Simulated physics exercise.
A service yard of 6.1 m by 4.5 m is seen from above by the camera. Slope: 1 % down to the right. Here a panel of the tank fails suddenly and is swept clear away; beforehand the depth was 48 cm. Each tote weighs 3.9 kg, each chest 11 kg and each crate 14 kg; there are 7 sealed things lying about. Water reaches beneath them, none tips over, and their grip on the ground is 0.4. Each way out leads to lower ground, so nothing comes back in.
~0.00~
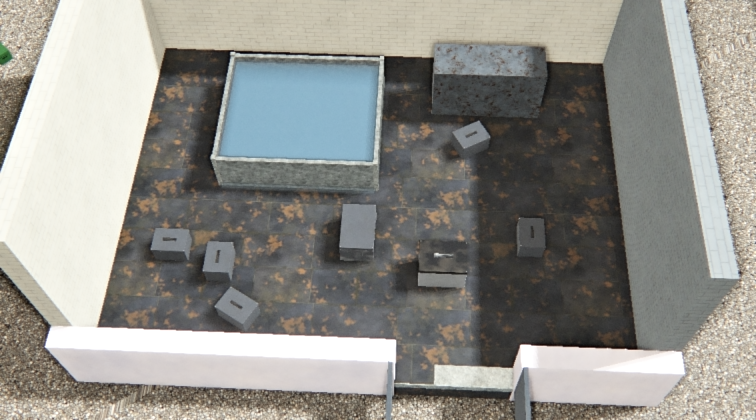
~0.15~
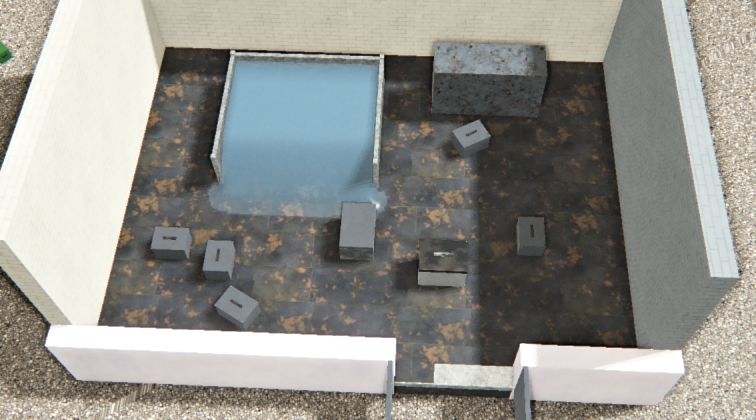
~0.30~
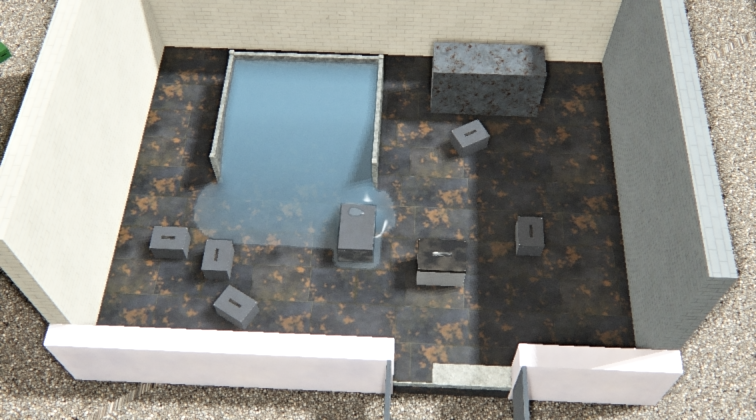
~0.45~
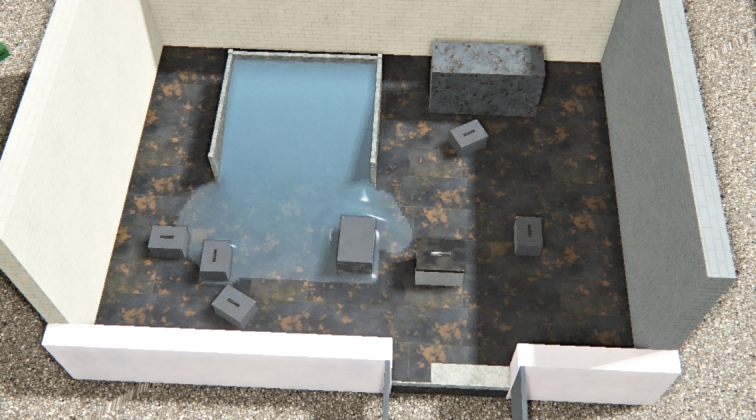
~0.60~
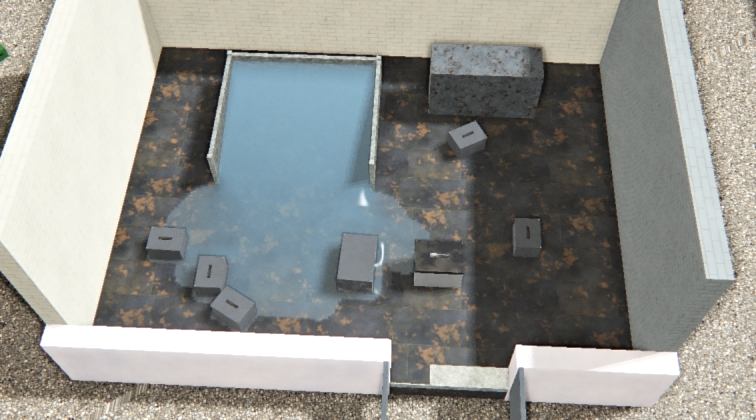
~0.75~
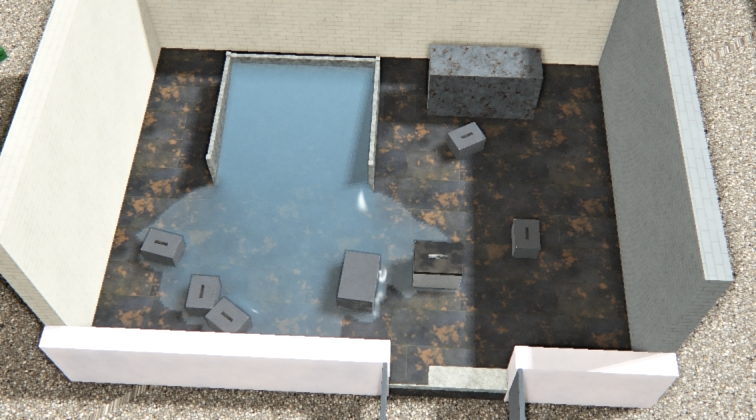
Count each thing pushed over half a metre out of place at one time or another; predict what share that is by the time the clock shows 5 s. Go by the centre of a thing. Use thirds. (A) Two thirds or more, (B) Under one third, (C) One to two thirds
A.
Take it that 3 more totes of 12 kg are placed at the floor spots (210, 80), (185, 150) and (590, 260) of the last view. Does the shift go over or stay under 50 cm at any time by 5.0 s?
Within it, beyond it, beyond it.
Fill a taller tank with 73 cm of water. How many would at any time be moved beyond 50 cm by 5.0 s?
Then the count would be 6.
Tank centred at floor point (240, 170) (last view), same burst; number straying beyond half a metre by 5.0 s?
That gives 6 of them.
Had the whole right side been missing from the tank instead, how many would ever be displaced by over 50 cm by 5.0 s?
Then it comes to 2 of them.
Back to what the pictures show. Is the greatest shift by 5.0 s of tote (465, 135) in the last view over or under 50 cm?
Verdict: Not exceeding.
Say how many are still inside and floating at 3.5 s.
Total: 4.
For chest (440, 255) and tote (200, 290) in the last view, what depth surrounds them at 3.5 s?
Roughly 7 and 9 cm.
After 1.1 s 2 of 7 are over 50 cm from their spots; 1 afloat.
After 2.2 s 5 of 7 are over 50 cm from their spots; 4 afloat.
After 3.5 s 5 of 7 are over 50 cm from their spots; 4 afloat.
After 5.0 s 5 of 7 are over 50 cm from their spots, and 6 have been at some point; 5 afloat.
